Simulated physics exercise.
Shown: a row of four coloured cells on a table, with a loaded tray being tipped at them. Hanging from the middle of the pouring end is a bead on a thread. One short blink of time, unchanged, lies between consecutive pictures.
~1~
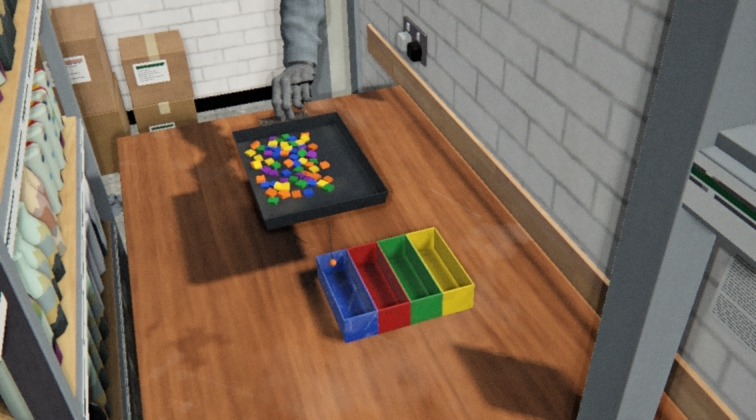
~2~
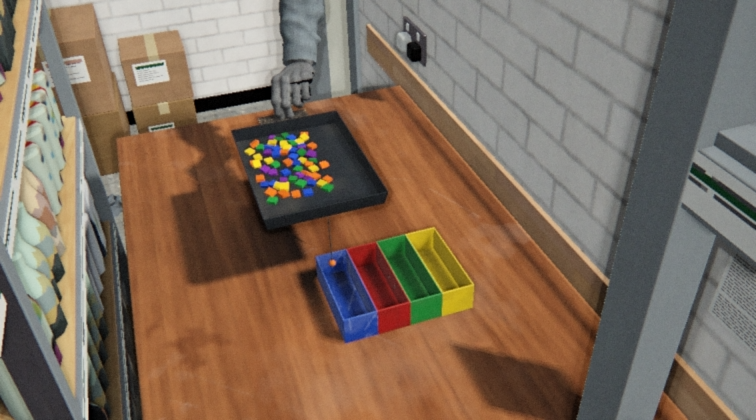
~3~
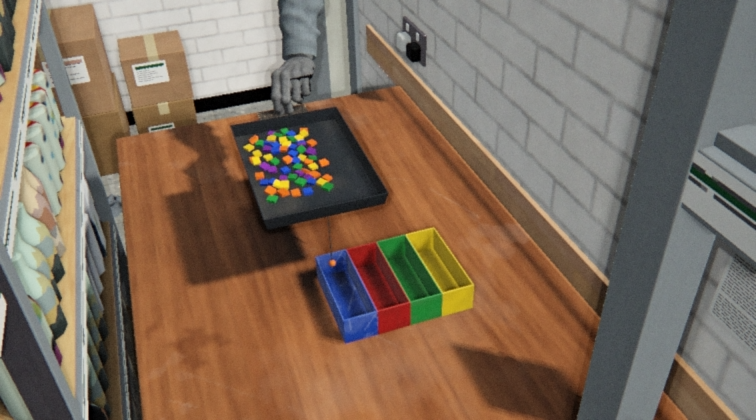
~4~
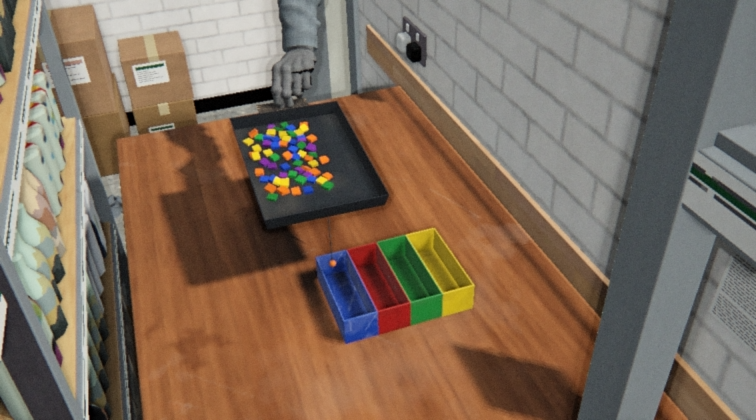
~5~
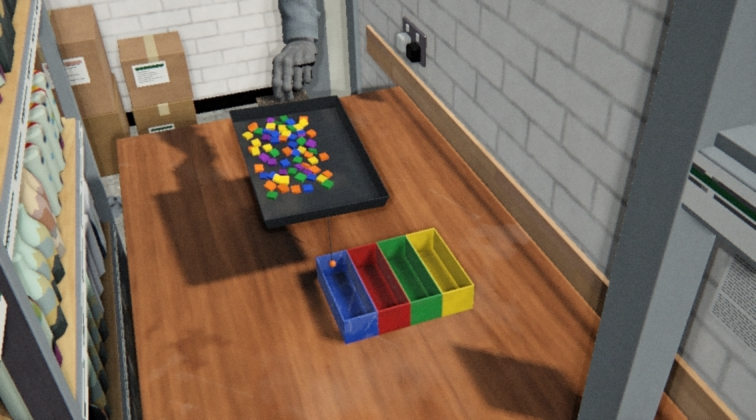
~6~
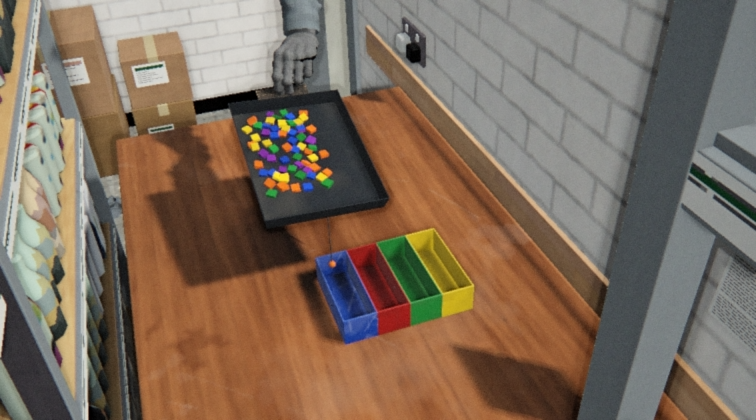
A gray hand stayed at the far end of a dark tray of colorful little tiles, which tilted slightly on a wooden table behind a row of blue, red, green and yellow bins.
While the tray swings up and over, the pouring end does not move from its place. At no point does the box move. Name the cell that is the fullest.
Red.
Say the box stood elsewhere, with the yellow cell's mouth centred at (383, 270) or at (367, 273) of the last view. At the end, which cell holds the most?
Yellow first, yellow second.
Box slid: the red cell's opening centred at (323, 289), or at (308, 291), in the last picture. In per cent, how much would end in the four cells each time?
Roughly 90% on the first try and 70% on the second.
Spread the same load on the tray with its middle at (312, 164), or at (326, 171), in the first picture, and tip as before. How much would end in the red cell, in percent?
Near 50 % and 50 %.
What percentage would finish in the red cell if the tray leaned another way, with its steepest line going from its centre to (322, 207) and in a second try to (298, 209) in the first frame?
In order: About 20, then 0 percent.
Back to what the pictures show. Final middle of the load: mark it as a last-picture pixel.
The centre settles at about (384, 303).
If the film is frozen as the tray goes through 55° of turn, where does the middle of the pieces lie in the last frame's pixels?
In the last view, the load is centred near (346, 189).
Just after the last frame, tray tipped steeply; every one on the tray.
A moment on, tray tipped right over; almost all on the tray; just a few in the green cell; just a few falling or outside the box.
Further on, tray tipped past a quarter turn; roughly half in the red cell; roughly a quarter in the green cell; roughly a quarter in the blue cell; about a tenth falling or outside the box.
When it is over, tray tipped past a quarter turn; roughly half in the red cell; roughly a quarter in the green cell; roughly a quarter in the blue cell; not one in the yellow cell; about a tenth outside the box.
